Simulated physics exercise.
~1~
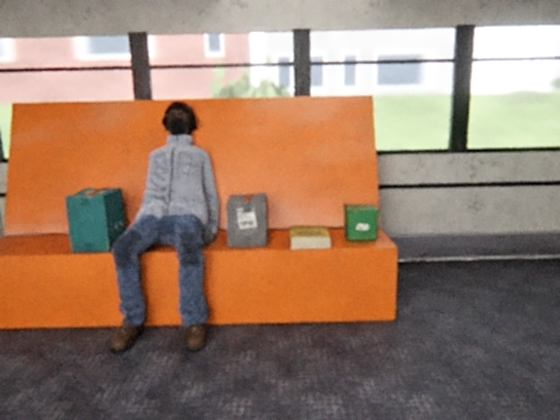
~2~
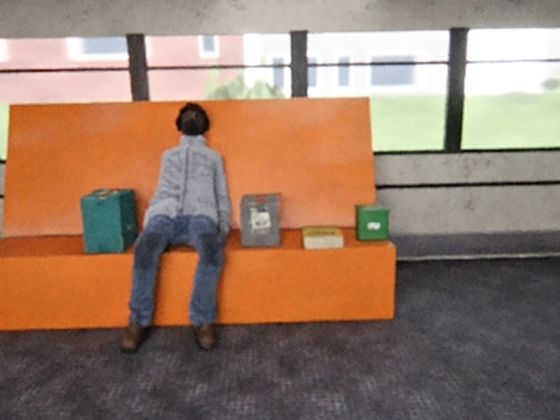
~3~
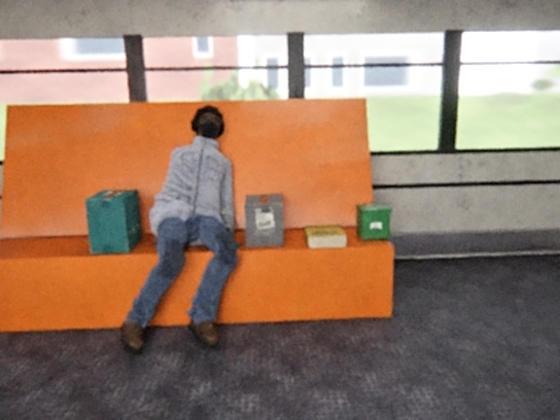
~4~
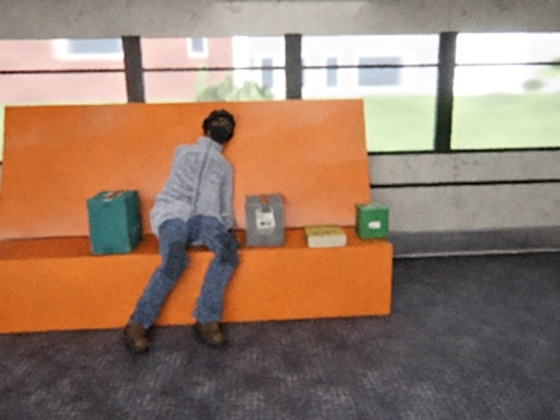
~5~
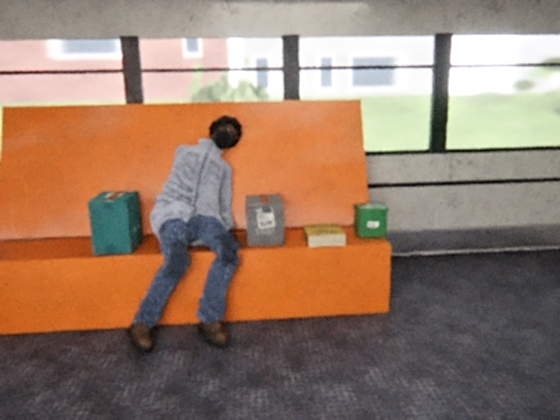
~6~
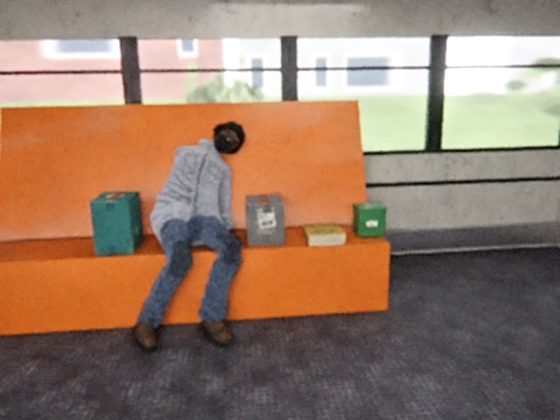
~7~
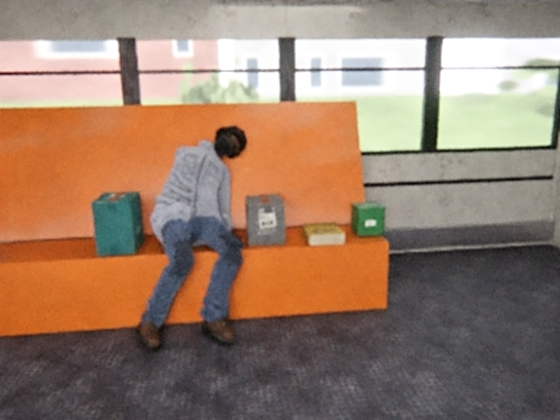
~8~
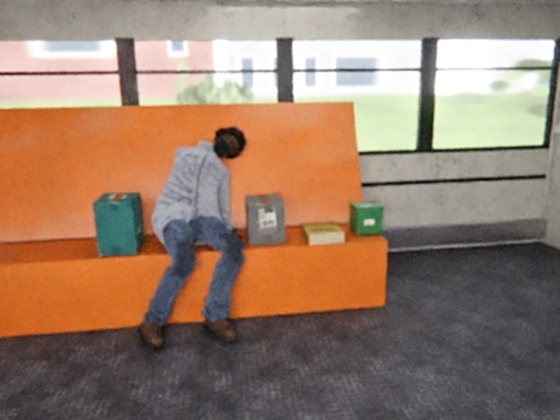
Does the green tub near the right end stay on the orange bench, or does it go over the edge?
The green tub stays on the bench. It shifts a little to the right early on, then sits upright near the end of the seat.
